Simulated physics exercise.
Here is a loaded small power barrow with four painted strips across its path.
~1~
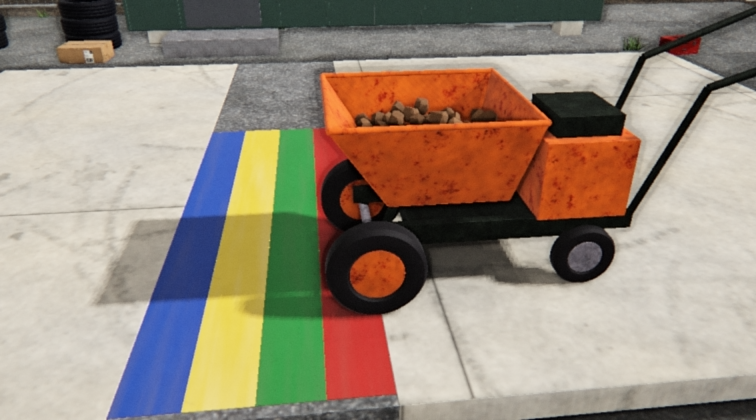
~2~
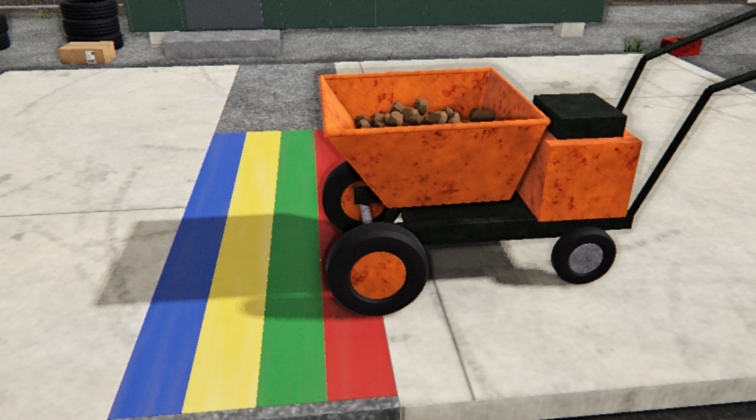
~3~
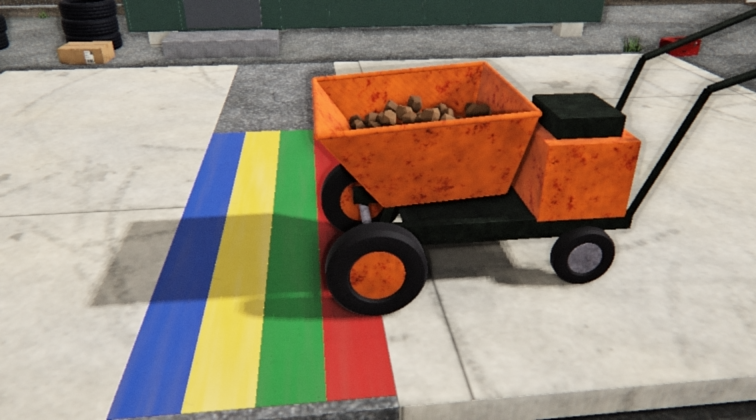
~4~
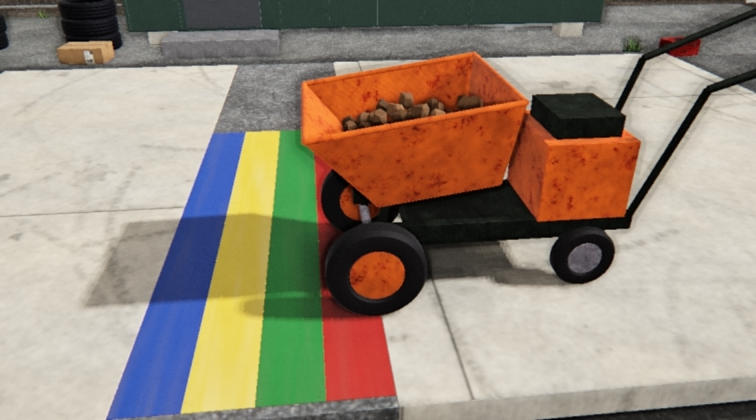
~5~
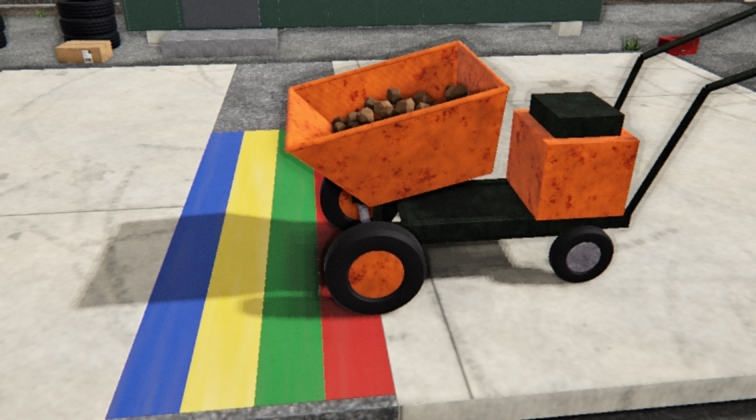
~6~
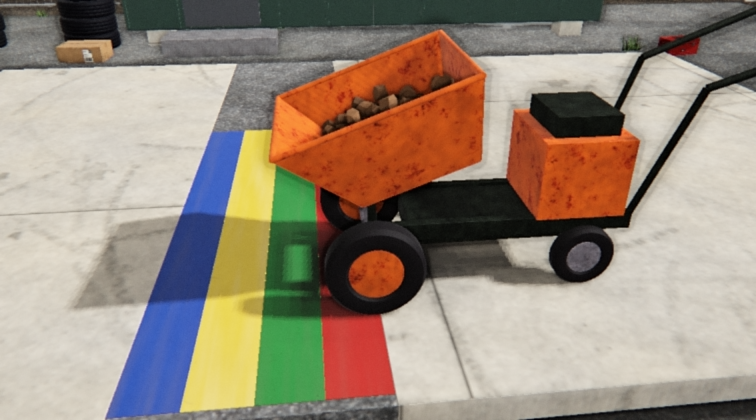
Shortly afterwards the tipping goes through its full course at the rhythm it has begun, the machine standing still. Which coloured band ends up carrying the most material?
The blue band.
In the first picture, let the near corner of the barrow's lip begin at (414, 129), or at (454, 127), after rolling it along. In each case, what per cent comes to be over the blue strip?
Near 20 % and 10 %.
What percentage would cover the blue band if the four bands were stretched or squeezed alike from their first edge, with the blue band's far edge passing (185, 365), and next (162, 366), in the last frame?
About 20 %, then 40 %.
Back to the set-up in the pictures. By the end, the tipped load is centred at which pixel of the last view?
Somewhere close to (188, 266) in the last picture.
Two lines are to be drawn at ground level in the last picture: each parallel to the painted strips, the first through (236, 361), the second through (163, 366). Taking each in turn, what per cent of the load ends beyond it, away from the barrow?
Estimate: 90 %, then 40 %.
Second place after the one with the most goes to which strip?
Runner-up - the yellow one.
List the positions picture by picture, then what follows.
Lip of the skip (329, 132), level; top of the load (432, 127), clay clods; red strip (356, 346); green strip (292, 351); yellow strip (227, 356); blue strip (160, 361), in the first picture.
Lip of the skip (327, 134), tipped barely; top of the load (431, 127), in the second picture.
Lip of the skip (318, 137), tipped barely; top of the load (446, 124), in the third picture.
Lip of the skip (305, 142), tipped a little; top of the load (436, 119), in the fourth picture.
Lip of the skip (288, 150), tipped a little; top of the load (438, 112), in the fifth picture.
Lip of the skip (272, 161), tipped clearly; top of the load (423, 105); red strip (355, 346); green strip (291, 351); yellow strip (226, 356); blue strip (159, 361), in the sixth picture.
Just after the last frame, skip tipped steeply; every one in the skip.
A moment on, skip tipped right over; almost all in the skip; just a few over the yellow strip; about a tenth over the blue strip.
Further on, skip tipped right over; roughly a quarter in the skip; about a tenth over the yellow strip; roughly half over the blue strip; roughly a quarter off the paint.
When it is over, skip tipped right over; about a tenth in the skip; not one over the red strip; not one over the green strip; roughly a quarter over the yellow strip; roughly half over the blue strip; roughly a quarter off the paint.
